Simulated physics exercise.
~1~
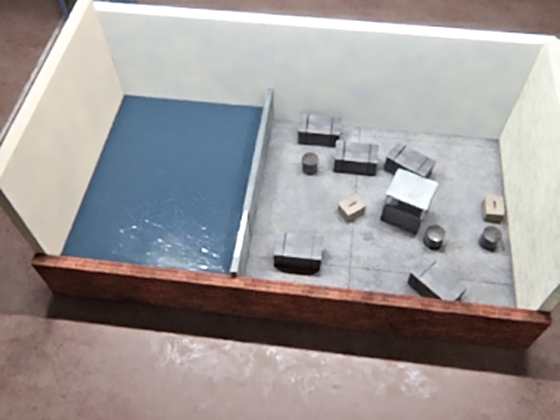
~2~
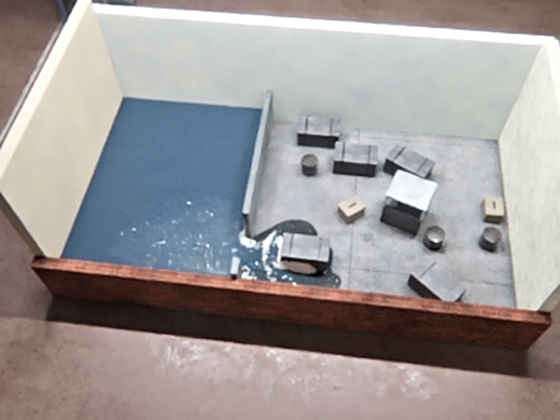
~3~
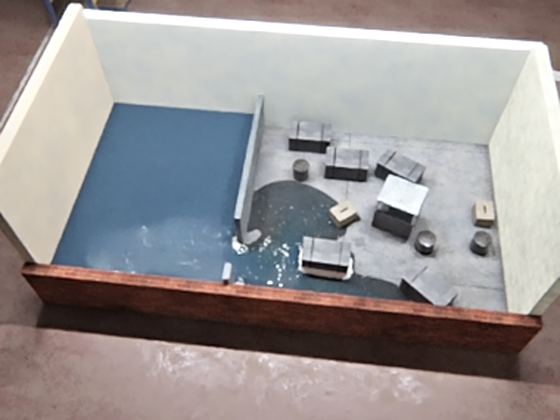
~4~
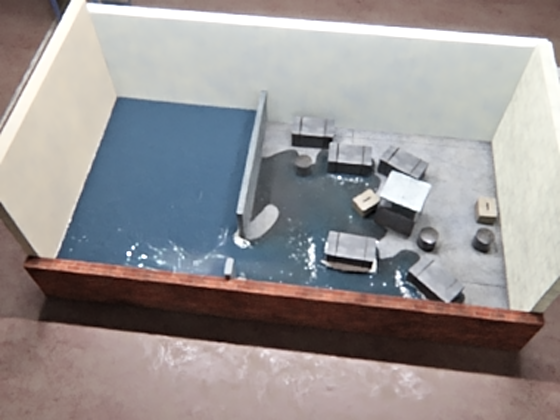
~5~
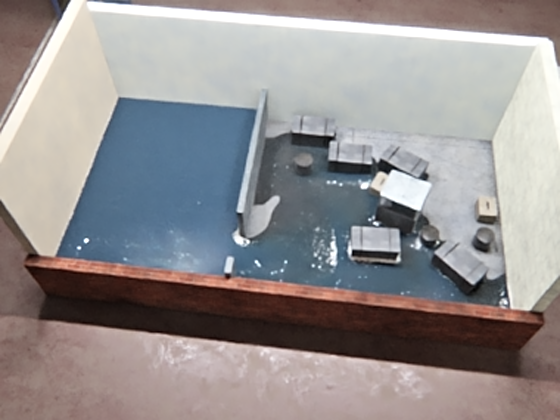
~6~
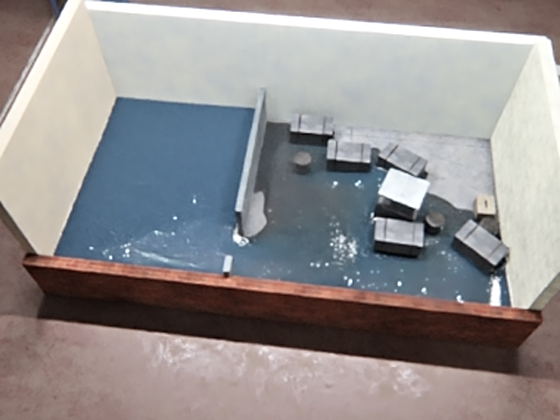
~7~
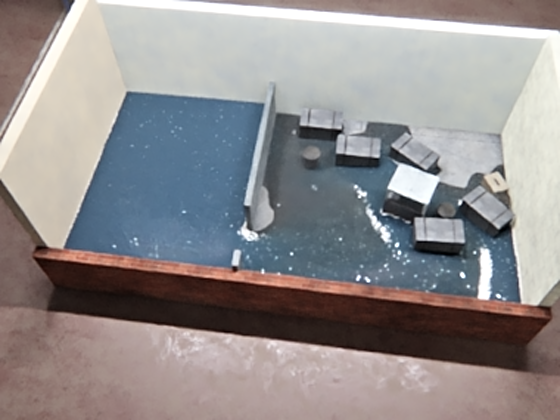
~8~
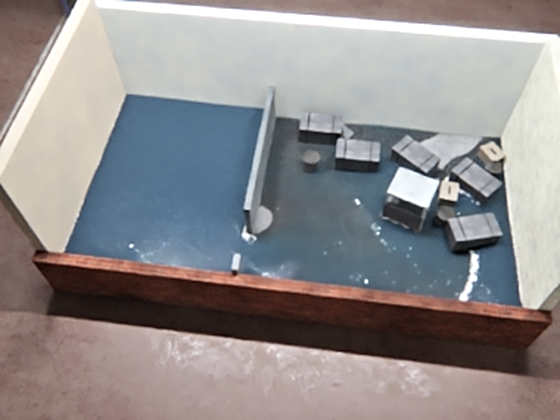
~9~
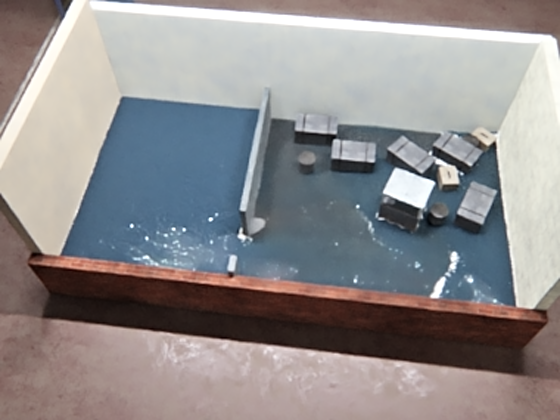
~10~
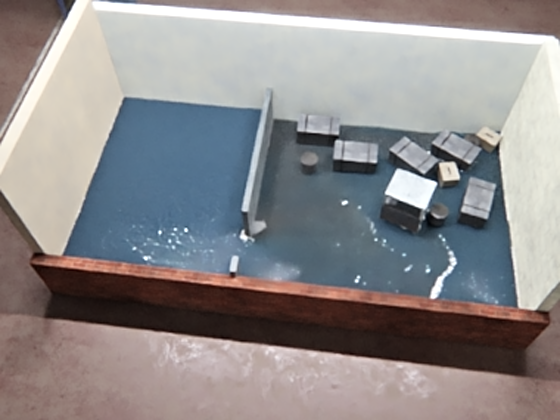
To begin with, blue water fills the left side of a walled, flat-bottomed tank, held behind a thin grey barrier, while dark trunks, a pale-topped block, small tan boxes and round containers stand on the dry right side. Water then bursts through a gap near the front of the barrier and spreads across the floor. The nearest trunk slides right, and the flow soon reaches the others. A tan box and the front right trunk shift too, drifting toward the far right corner. Finally, water covers the right side, with several objects clustered there while two trunks near the barrier remain in place.
